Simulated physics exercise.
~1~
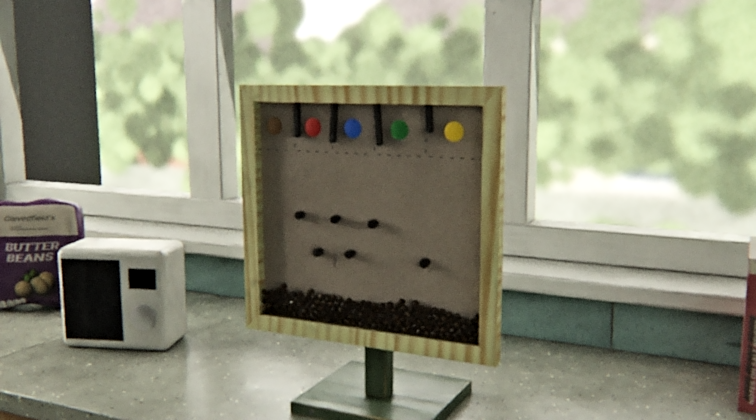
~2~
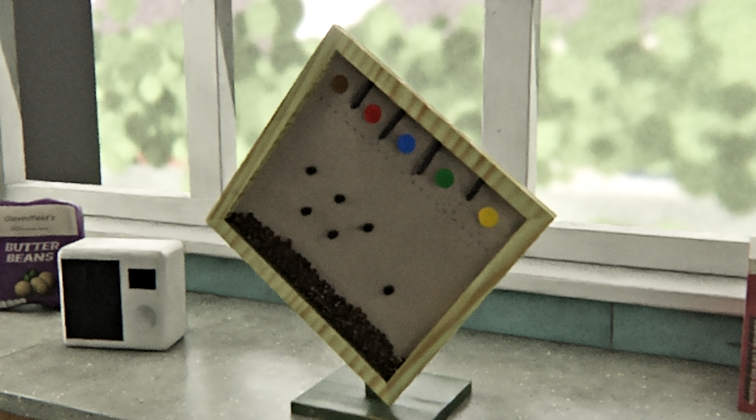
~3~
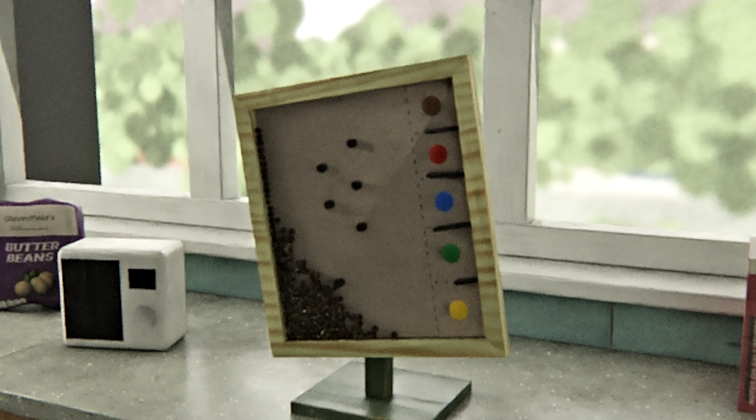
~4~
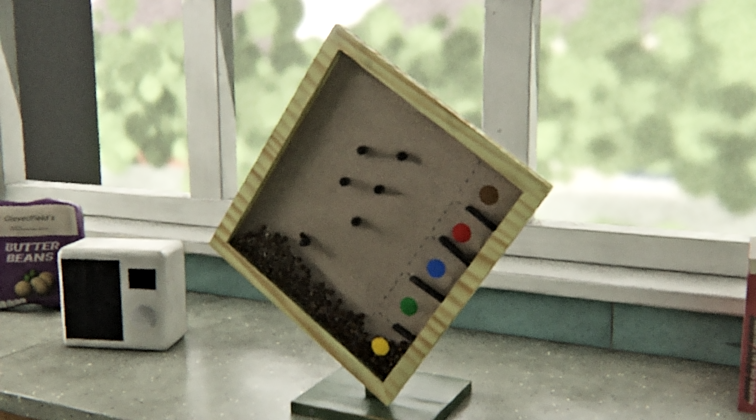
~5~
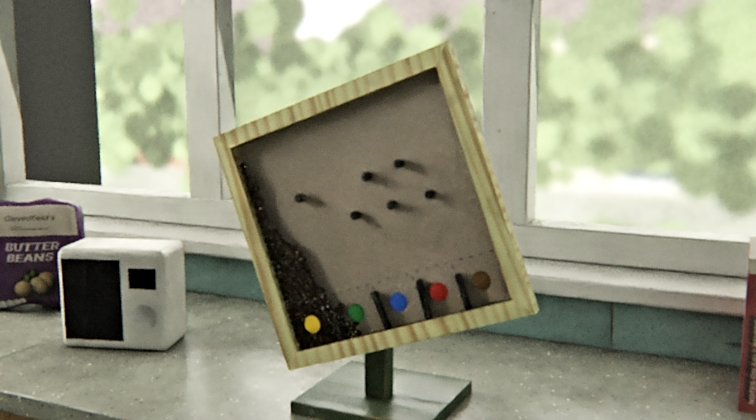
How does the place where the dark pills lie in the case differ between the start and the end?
At first the pills lay in a layer along the bottom of the case, but by the end they were heaped further left and higher up, against the left side and down into the lower left corner.
